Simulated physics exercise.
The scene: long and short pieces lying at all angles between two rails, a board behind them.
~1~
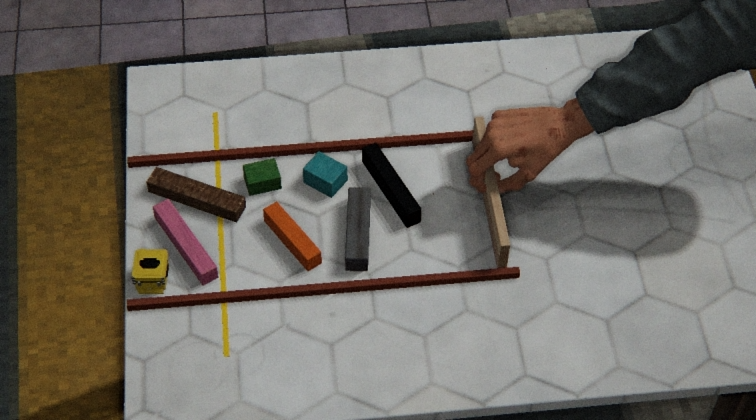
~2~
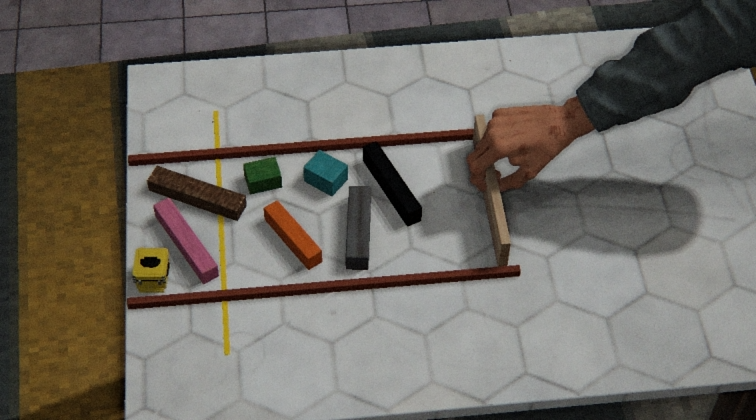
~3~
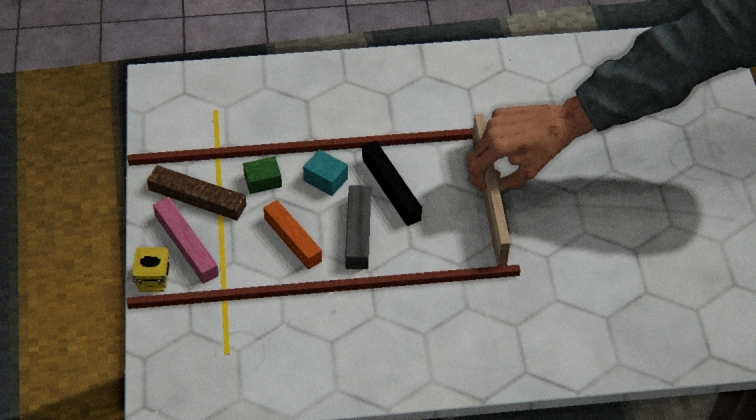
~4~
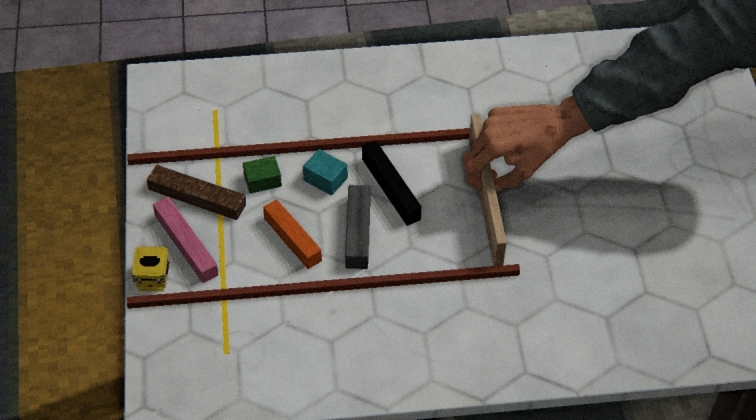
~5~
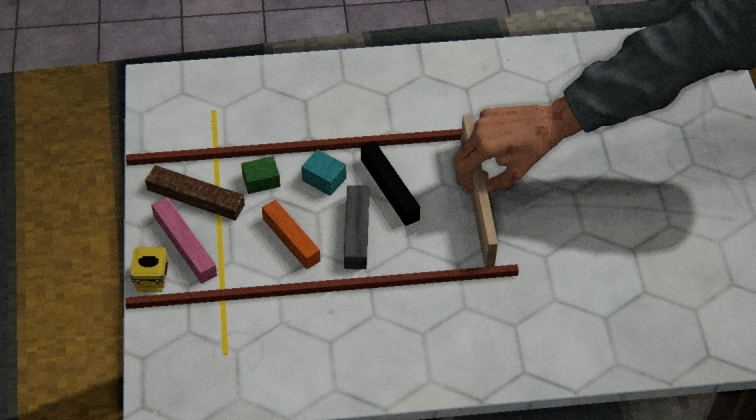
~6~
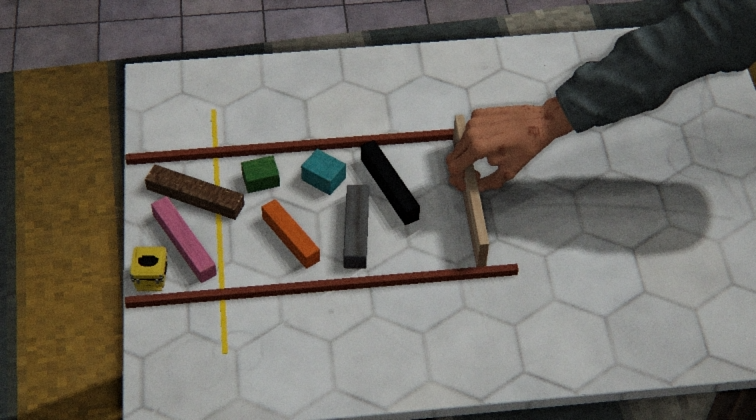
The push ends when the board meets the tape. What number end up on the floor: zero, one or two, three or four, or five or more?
The number that fall off is zero.
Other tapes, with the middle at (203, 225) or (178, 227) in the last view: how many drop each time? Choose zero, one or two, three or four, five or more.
In that order: Either one or two; three to four.
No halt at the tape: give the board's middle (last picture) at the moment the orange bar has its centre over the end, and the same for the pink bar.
At (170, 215) for the orange bar; at (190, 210) for the pink bar.
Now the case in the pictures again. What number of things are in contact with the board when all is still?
That makes 2.
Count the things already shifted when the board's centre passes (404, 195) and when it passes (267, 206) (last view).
First 1, then 6.
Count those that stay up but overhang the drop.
That would be 2.
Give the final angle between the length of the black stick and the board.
Near 0 degrees.
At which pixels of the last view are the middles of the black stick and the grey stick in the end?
The black stick stops around (209, 196); the grey stick around (196, 249).
A little later, none off yet; yellow case at rest near (150, 268); pink bar at rest near (184, 239); brown bar at rest near (195, 192).
When it is over, the number that fall off is zero.
